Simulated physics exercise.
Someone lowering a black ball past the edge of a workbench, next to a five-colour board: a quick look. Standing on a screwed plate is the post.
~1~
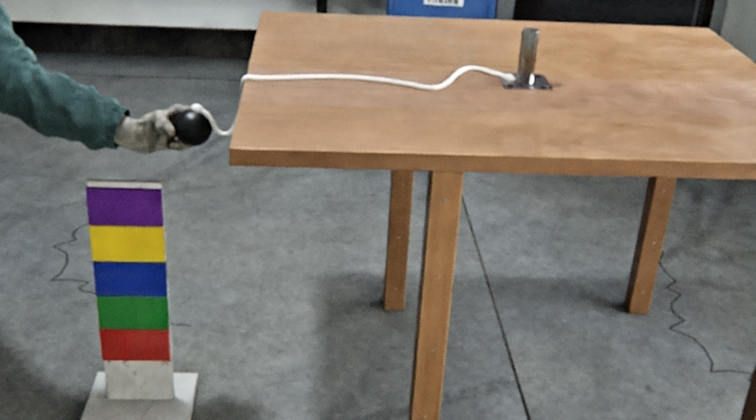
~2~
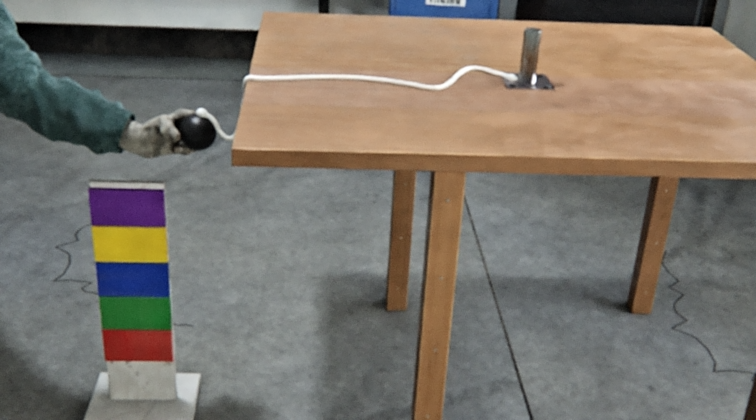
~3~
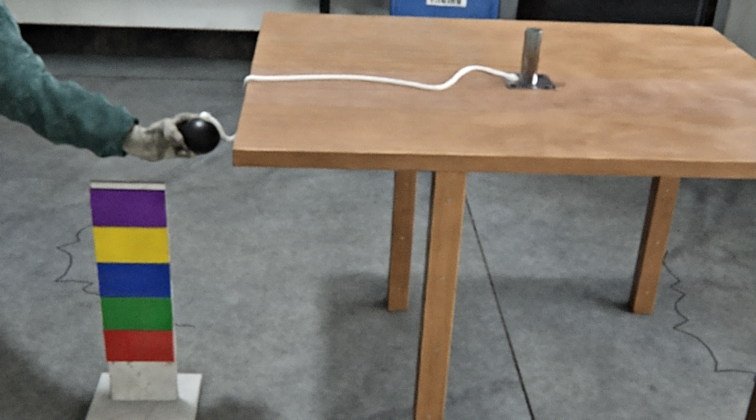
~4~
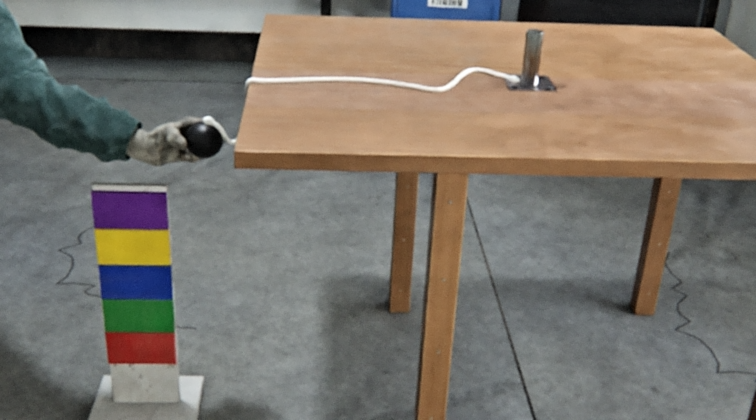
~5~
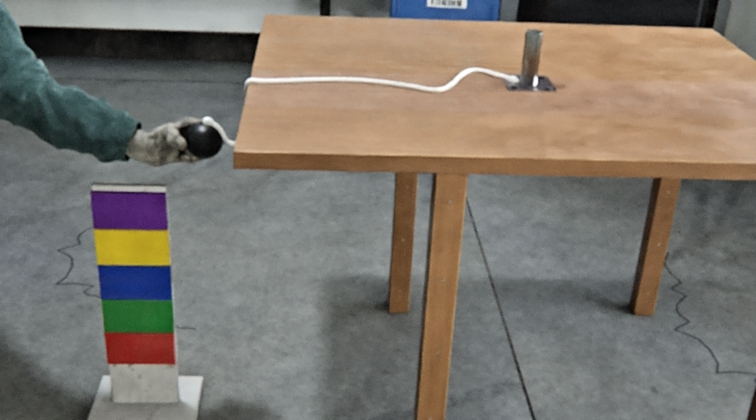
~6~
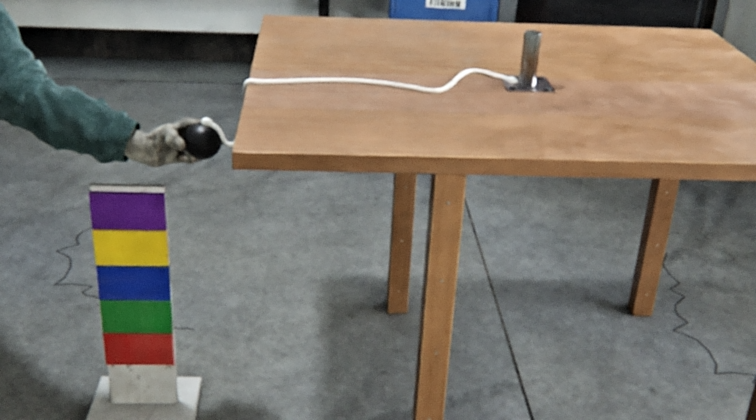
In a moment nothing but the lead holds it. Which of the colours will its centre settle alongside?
It settles alongside yellow.
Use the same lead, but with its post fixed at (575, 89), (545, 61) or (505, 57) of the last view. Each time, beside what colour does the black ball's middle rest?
In that order: Purple; purple; yellow.
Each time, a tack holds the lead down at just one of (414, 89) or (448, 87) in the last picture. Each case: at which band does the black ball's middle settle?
Results, in sequence: Purple / purple.
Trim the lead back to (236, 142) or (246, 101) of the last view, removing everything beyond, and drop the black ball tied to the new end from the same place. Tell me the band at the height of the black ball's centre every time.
Cut one gives purple; cut two gives none, it hangs higher.
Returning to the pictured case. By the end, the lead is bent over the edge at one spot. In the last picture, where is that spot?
That spot lies near (305, 81).
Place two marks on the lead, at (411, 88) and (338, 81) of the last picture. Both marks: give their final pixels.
At (358, 82) for the first, at (283, 81) for the second.
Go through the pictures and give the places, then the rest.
In the first picture, black ball (193, 128); purple (124, 208); yellow (127, 245); blue (130, 280); green (133, 314); red (135, 346).
In the second picture, black ball (198, 132); lead through (485, 70) (449, 84) (378, 80) (305, 78) (244, 107).
In the third picture, black ball (201, 136).
In the fourth picture, black ball (205, 140); lead through (487, 72) (451, 85) (381, 82) (307, 80) (247, 108).
In the fifth picture, black ball (204, 140).
In the sixth picture, black ball (203, 141); lead through (485, 73) (449, 86) (379, 83) (305, 81) (246, 110).
Soon after, ball near (273, 246); level with yellow.
Then, ball near (232, 246); level with yellow.
At rest, ball near (245, 247); level with yellow. Its middle rests at the yellow band.
